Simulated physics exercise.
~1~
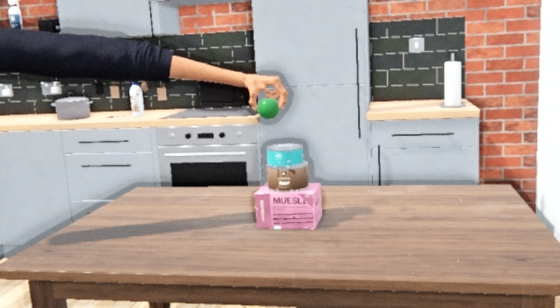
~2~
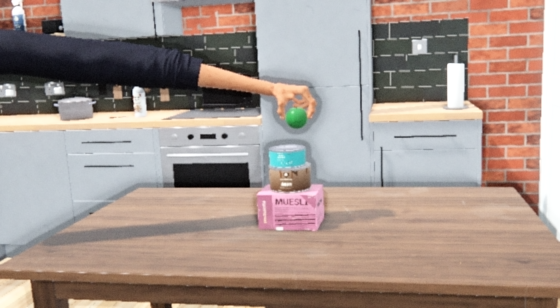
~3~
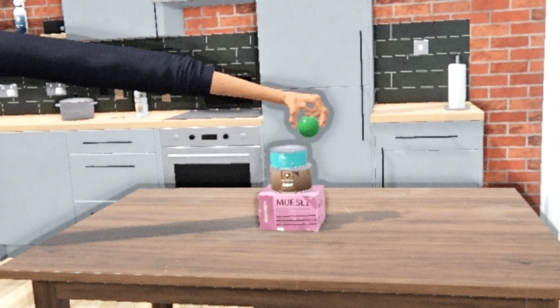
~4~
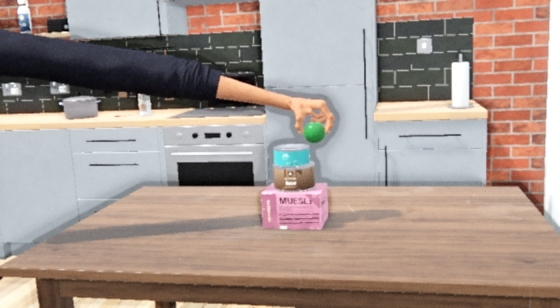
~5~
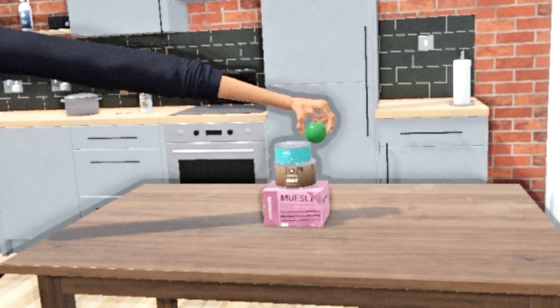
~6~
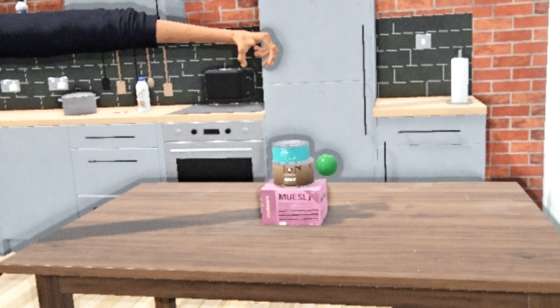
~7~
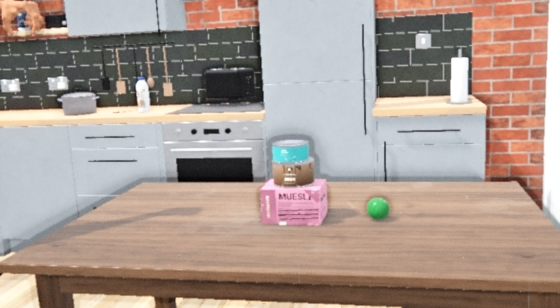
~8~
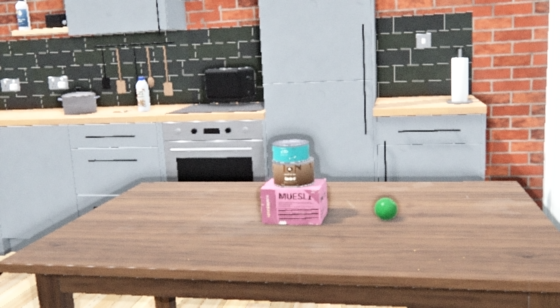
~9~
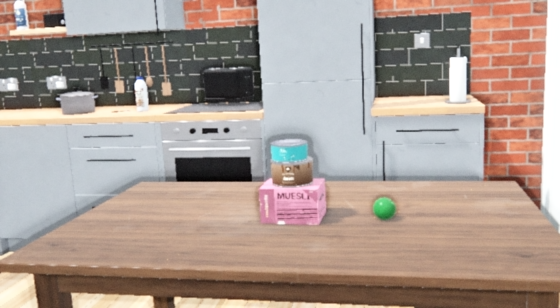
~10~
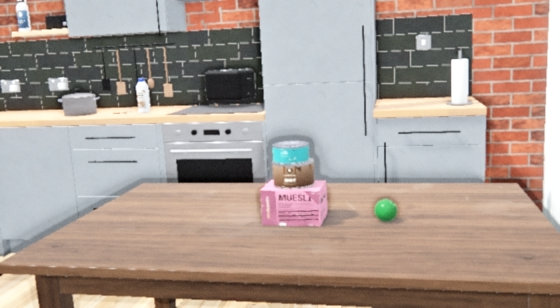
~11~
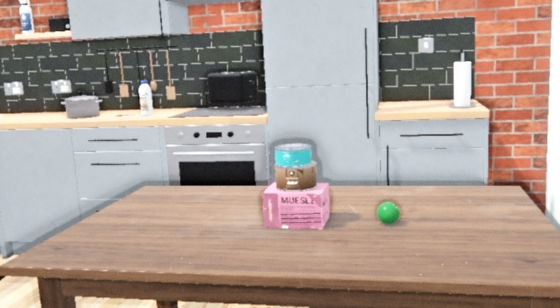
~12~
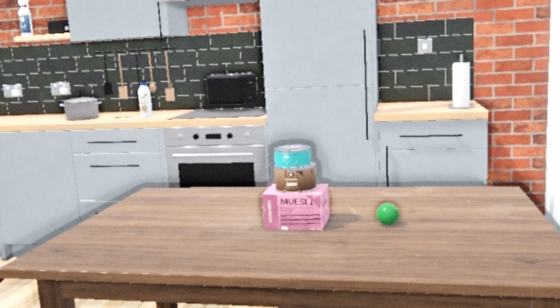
A green apple was held by a hand above a small turquoise-lidded brown tub on a pink box, then lowered and let go. It fell off to the right onto the wooden table and settled there, while the tub and box stayed stacked.
